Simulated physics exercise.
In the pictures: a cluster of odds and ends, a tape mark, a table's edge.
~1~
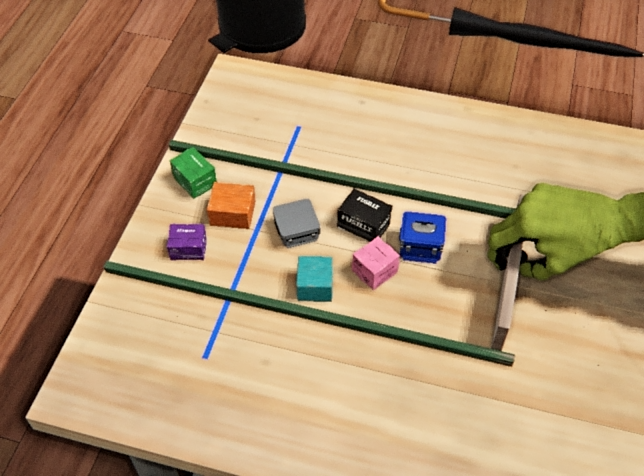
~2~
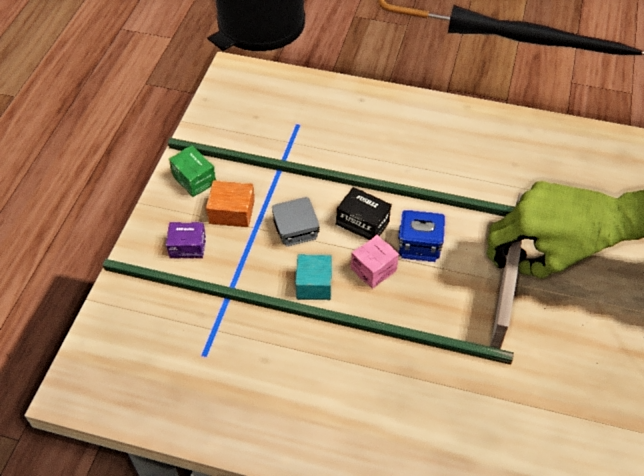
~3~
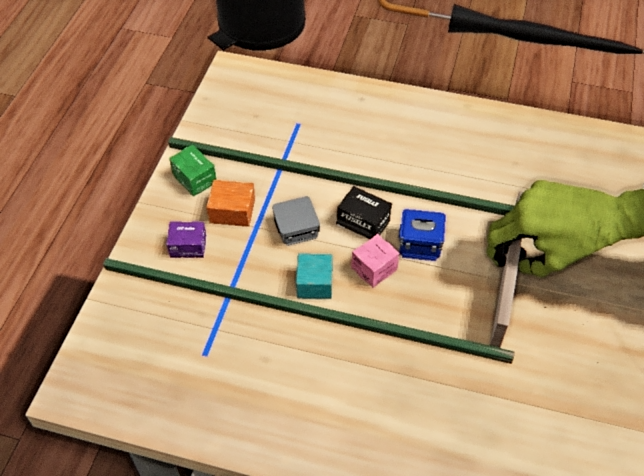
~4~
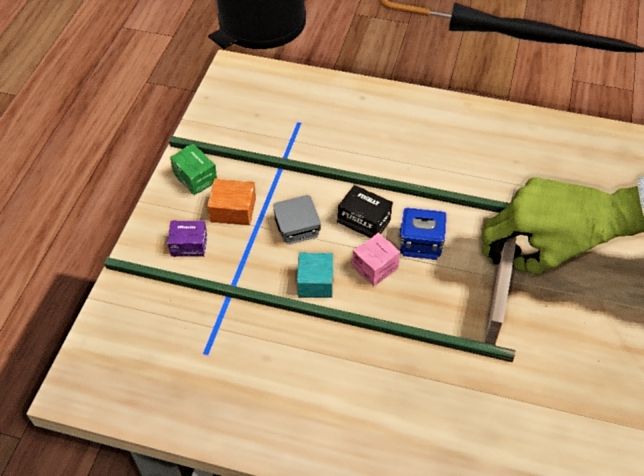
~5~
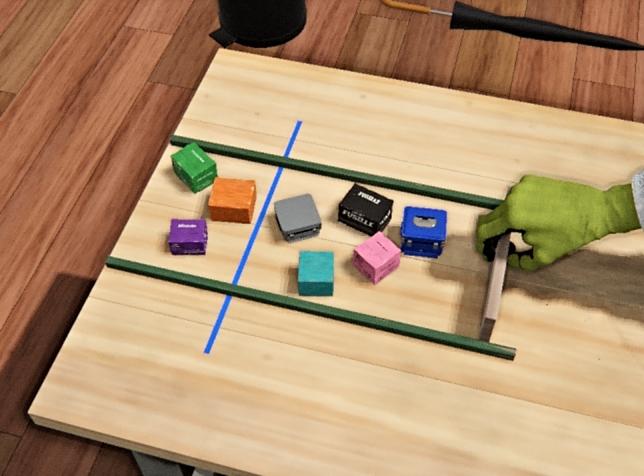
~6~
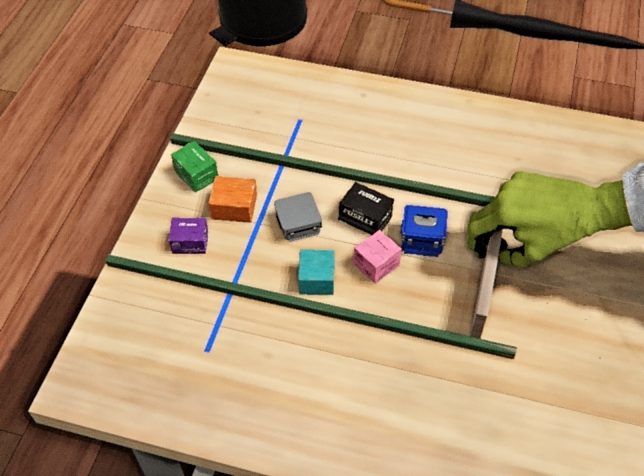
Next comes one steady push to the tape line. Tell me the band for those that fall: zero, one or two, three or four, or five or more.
After that push every one stays on the table.
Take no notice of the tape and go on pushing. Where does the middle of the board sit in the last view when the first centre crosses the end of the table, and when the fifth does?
First roughly (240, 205), later roughly (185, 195).
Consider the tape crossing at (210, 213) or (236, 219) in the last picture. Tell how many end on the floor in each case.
2, then 1.
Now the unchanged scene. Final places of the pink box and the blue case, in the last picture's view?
For the pink box it's (239, 222), and for the blue case it's (246, 192).
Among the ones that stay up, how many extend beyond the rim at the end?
Overhanging ones - 1.
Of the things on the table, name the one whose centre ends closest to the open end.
It's the green box that ends nearest.
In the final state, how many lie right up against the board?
That makes 3.
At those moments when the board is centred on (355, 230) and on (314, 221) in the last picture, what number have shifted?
Tally: 5; 6.
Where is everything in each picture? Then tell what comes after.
The first frame shows green box (194, 173); purple box (187, 242); orange block (232, 206); board (511, 271); tape (257, 230).
The second frame shows purple box (186, 241); board (510, 269).
The third frame shows orange block (231, 203); turquoise block (315, 276).
The fourth frame shows green box (194, 169); pink box (376, 260).
The fifth frame shows purple box (189, 237); blue case (423, 232).
The sixth frame shows green box (195, 167); purple box (189, 236); orange block (233, 199); board (491, 259); tape (259, 223).
Soon after, none off yet; green box at rest near (195, 167); purple box at rest near (189, 236); orange block at rest near (233, 199).
After that, none off yet; green box at rest near (195, 167); purple box at rest near (189, 236); orange block moving near (228, 198).
In the end, the number that fall off is zero.
